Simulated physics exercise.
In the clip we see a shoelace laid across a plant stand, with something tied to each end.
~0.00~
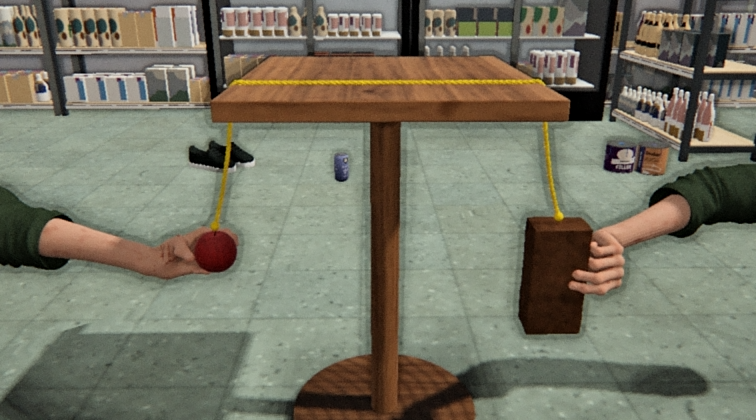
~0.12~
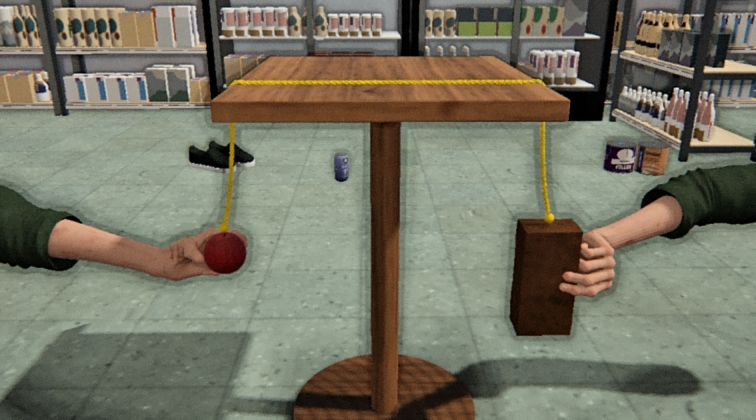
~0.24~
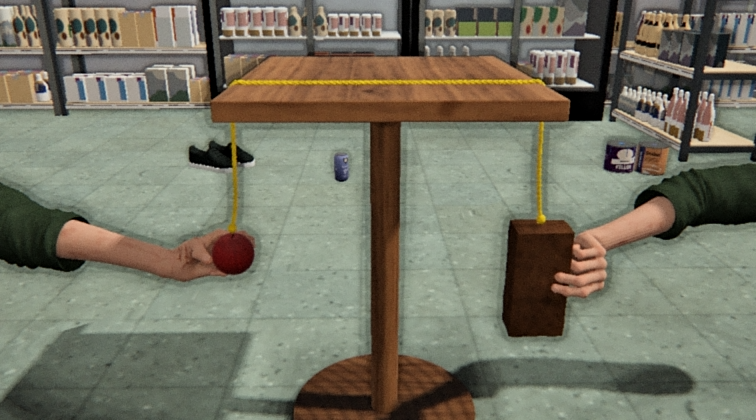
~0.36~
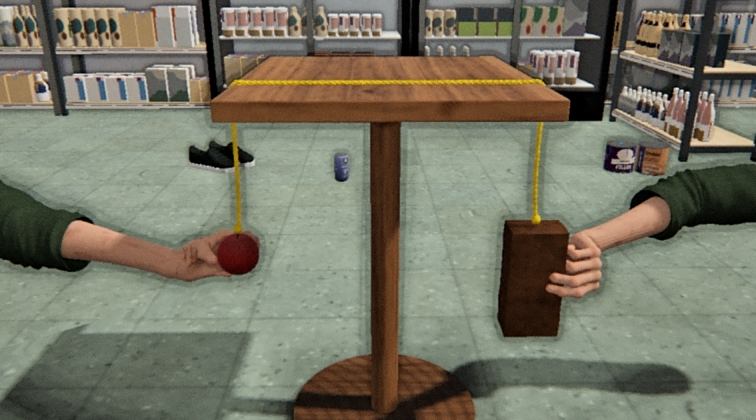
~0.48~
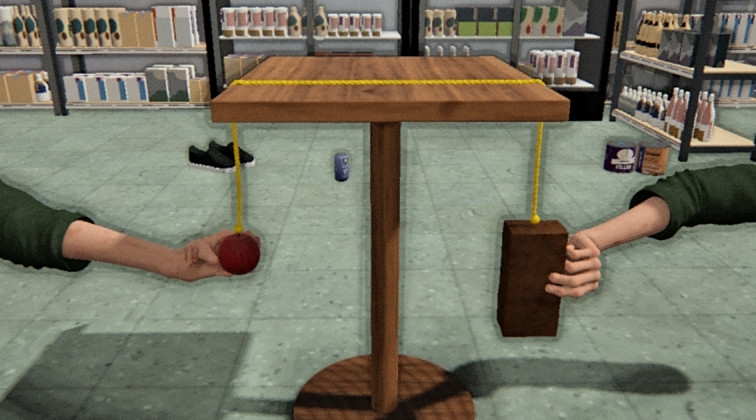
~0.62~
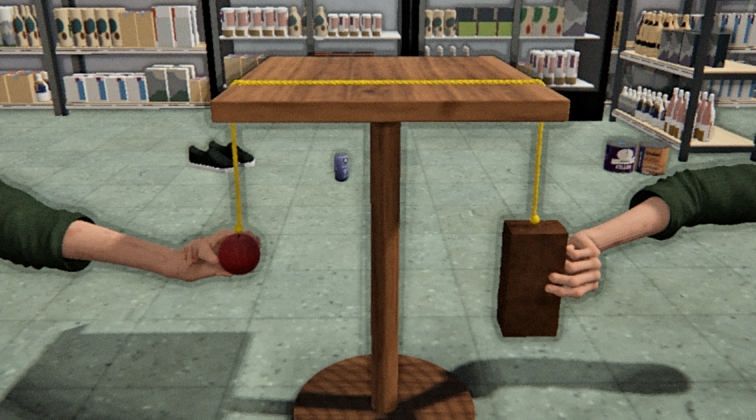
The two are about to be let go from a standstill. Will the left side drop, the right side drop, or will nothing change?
Expect it to fall away to the right once freed.
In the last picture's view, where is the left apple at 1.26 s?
At that moment it should be near (210, 74).
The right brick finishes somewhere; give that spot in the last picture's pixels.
It settles near (509, 412).
By 1.26 s, left apple pulled up onto the top near (210, 74); right brick lower near (509, 396).
By 1.84 s, left apple pulled up onto the top near (439, 57); right brick down on the floor near (509, 411).
When it is over, left apple higher near (579, 127); right brick down on the floor near (509, 412). The shoelace slides rightwards.
